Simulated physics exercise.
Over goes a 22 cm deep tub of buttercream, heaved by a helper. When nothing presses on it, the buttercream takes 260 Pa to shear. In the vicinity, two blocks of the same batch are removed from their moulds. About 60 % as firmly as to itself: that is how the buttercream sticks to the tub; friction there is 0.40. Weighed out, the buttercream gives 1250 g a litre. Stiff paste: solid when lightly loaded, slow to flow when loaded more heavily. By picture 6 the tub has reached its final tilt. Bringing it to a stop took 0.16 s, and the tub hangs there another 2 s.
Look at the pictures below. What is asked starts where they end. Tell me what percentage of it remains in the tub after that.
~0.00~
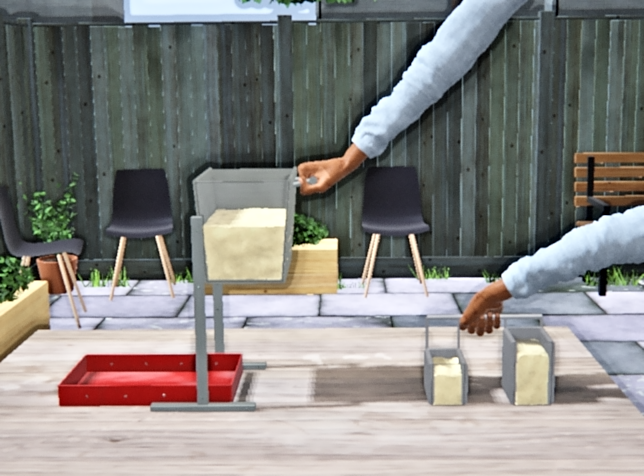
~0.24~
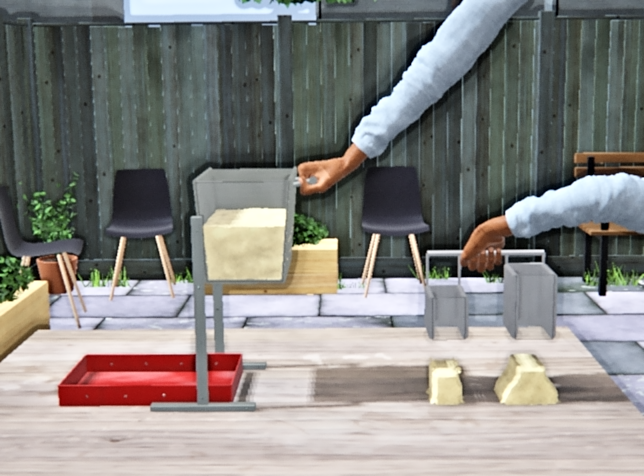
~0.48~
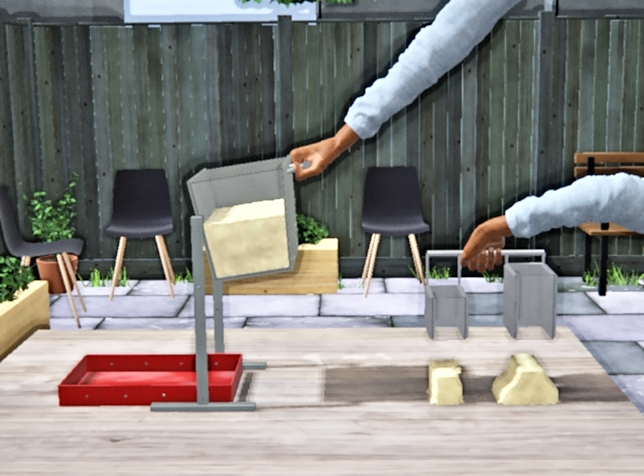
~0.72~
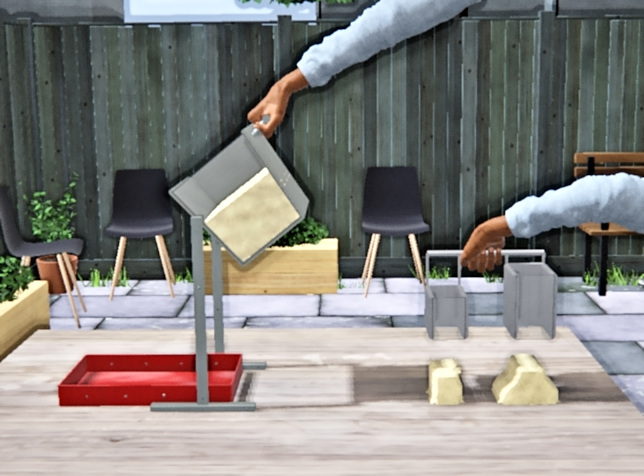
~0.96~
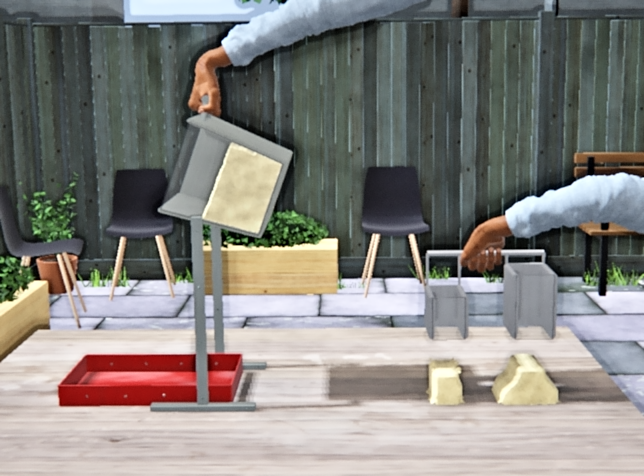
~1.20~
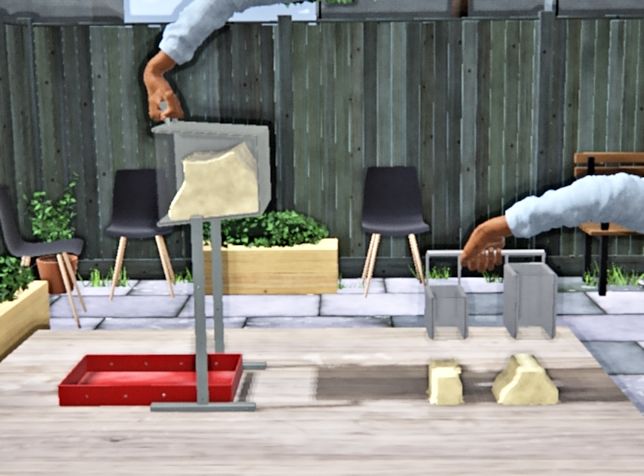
Some 61 percent remains in the tub.
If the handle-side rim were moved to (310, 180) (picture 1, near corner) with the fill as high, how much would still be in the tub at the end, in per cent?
About 45 per cent.
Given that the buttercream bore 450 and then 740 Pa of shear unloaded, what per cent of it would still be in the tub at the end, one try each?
100 in a hundred, followed by 100 in a hundred.
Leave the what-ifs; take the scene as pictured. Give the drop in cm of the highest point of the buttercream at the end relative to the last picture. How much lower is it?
About 7 cm.
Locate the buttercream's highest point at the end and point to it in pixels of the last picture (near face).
About (232, 186).
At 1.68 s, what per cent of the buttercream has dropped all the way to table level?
By then close to 12 % is down.
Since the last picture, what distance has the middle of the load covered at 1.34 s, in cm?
Close to 4 centimetres.
After 1.34 s, the tub is at 91 degrees and holds 91 %.
After 1.51 s, the tub is at 91 degrees and holds 67 %.
After 1.68 s, the tub is at 91 degrees and holds 61 %.
After 1.85 s, the tub is at 91 degrees and holds 61 %.
After 3.20 s, at the end, the tub is at 91 degrees and holds 61 %.
